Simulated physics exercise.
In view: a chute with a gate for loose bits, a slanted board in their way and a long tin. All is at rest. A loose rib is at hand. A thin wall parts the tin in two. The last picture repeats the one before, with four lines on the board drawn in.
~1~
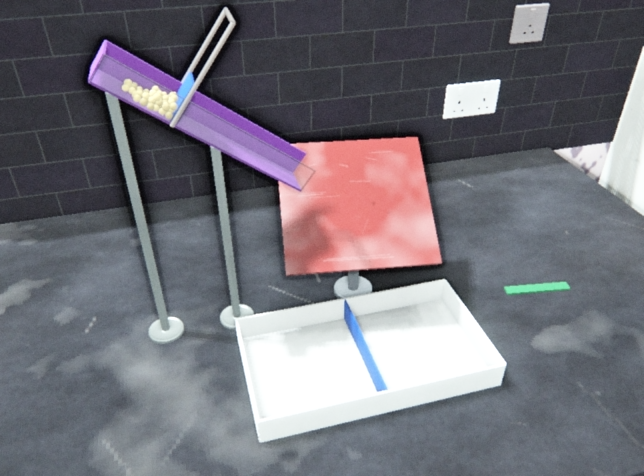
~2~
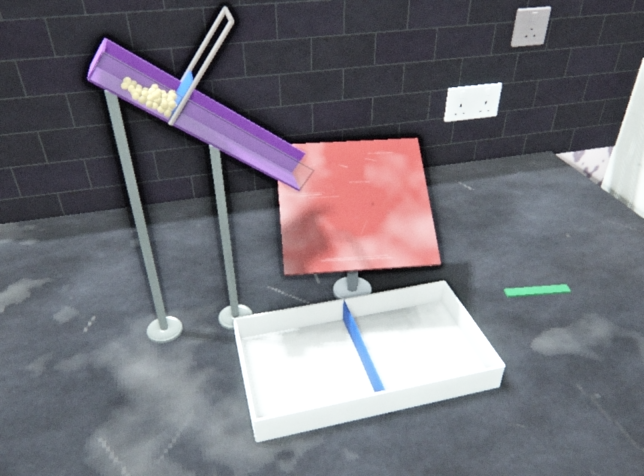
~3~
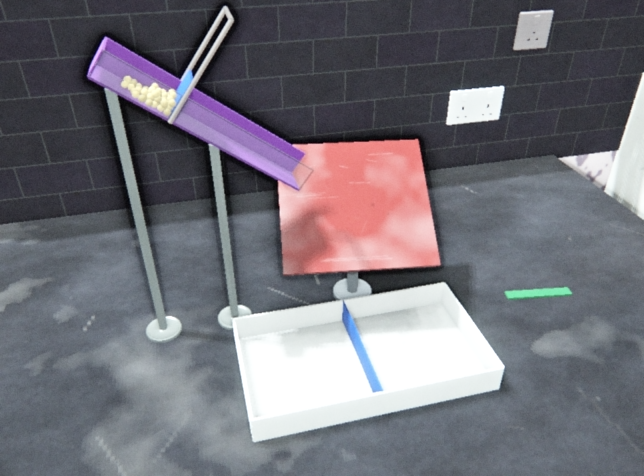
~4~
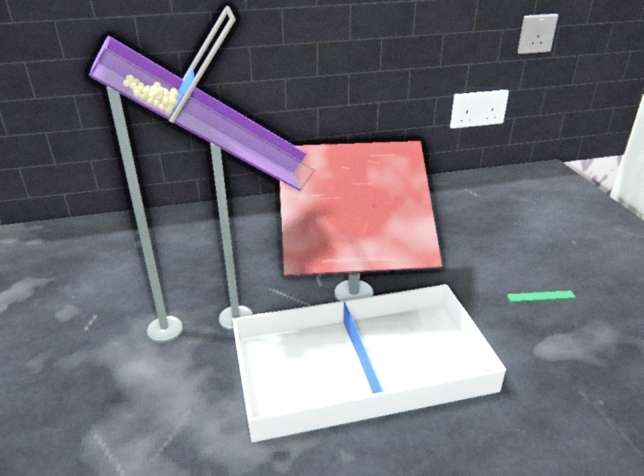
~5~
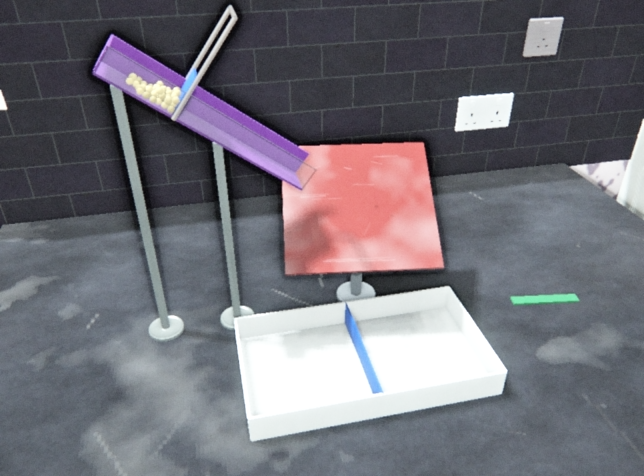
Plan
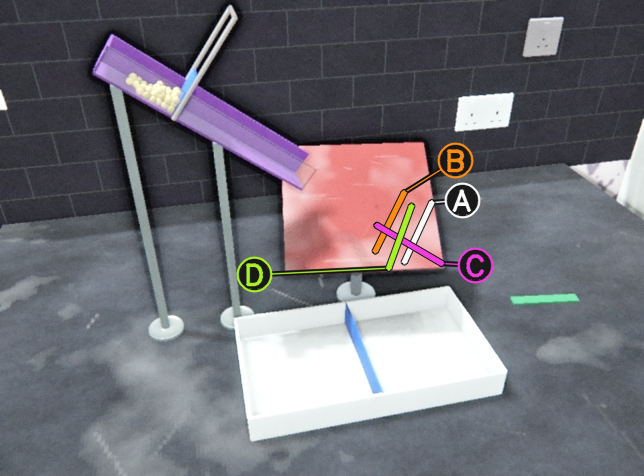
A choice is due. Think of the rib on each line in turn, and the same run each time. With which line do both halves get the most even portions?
I would pick line B.
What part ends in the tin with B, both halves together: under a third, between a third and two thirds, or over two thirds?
Line B gives over two thirds.
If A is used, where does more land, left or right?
More lands on the right.
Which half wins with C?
The right half.
On the marked copy, line A from (431, 202) to (404, 261); line B from (404, 192) to (375, 251); line C from (376, 225) to (441, 263); line D from (411, 206) to (388, 268).
With A, of what is caught, a small part in the left half, nearly all in the right.
With B, of what is caught, about half in the left half, about half in the right.
With C, of what is caught, a small part in the left half, nearly all in the right.
With D, of what is caught, a small part in the left half, most in the right.
